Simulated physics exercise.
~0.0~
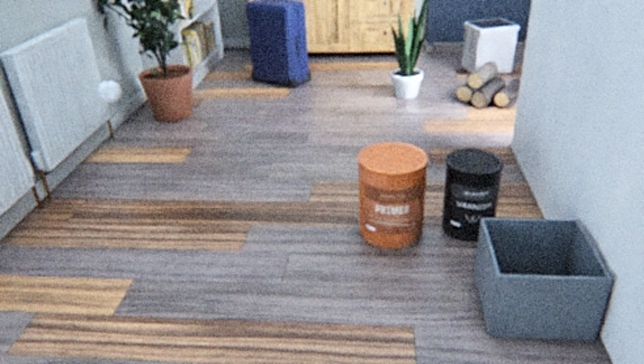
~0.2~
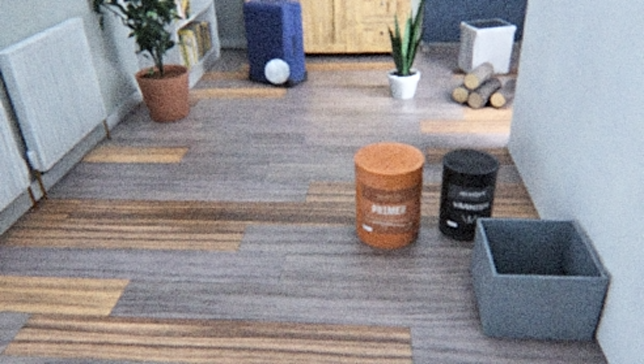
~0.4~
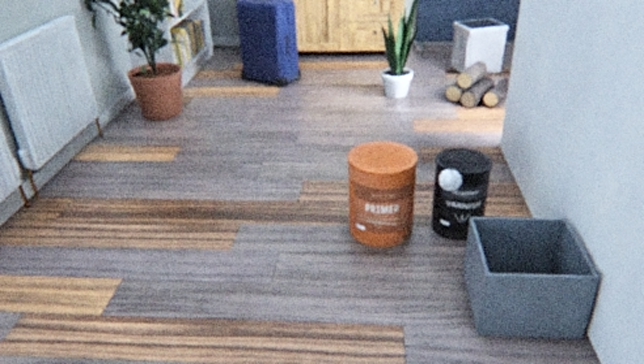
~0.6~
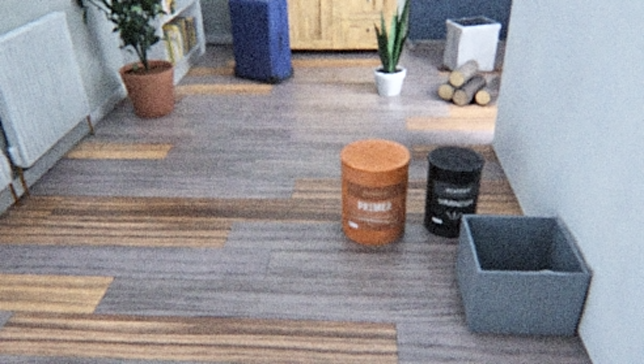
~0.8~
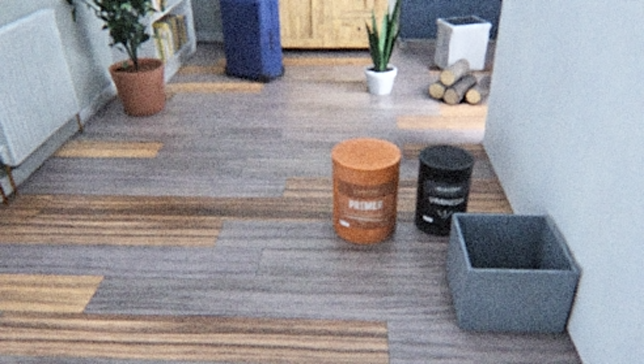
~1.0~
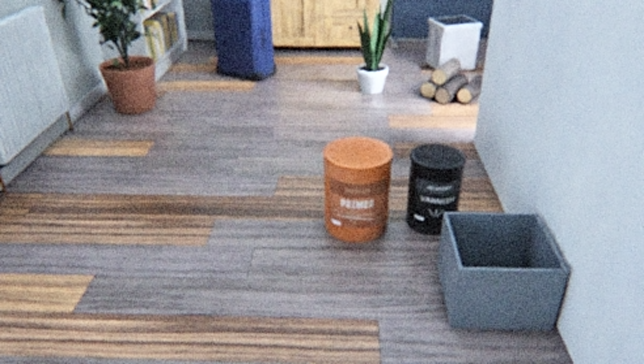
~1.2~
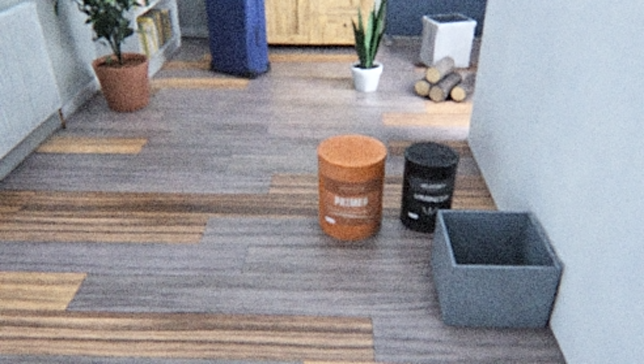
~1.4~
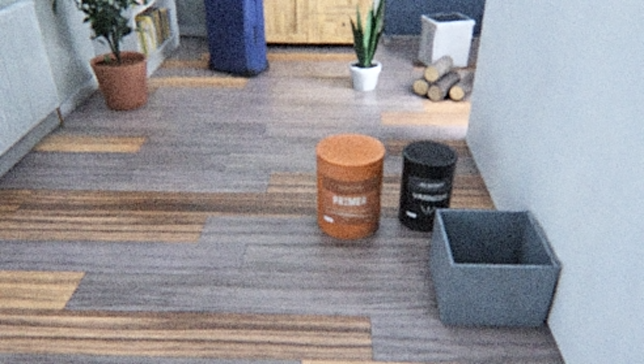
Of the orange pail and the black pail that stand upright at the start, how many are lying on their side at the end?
None of them are. Both the orange pail and the black pail are still standing upright beside the grey box.
Across a wood-floored room, a small round white object flying rightward past two standing pails and dropping out of sight into a grey box.
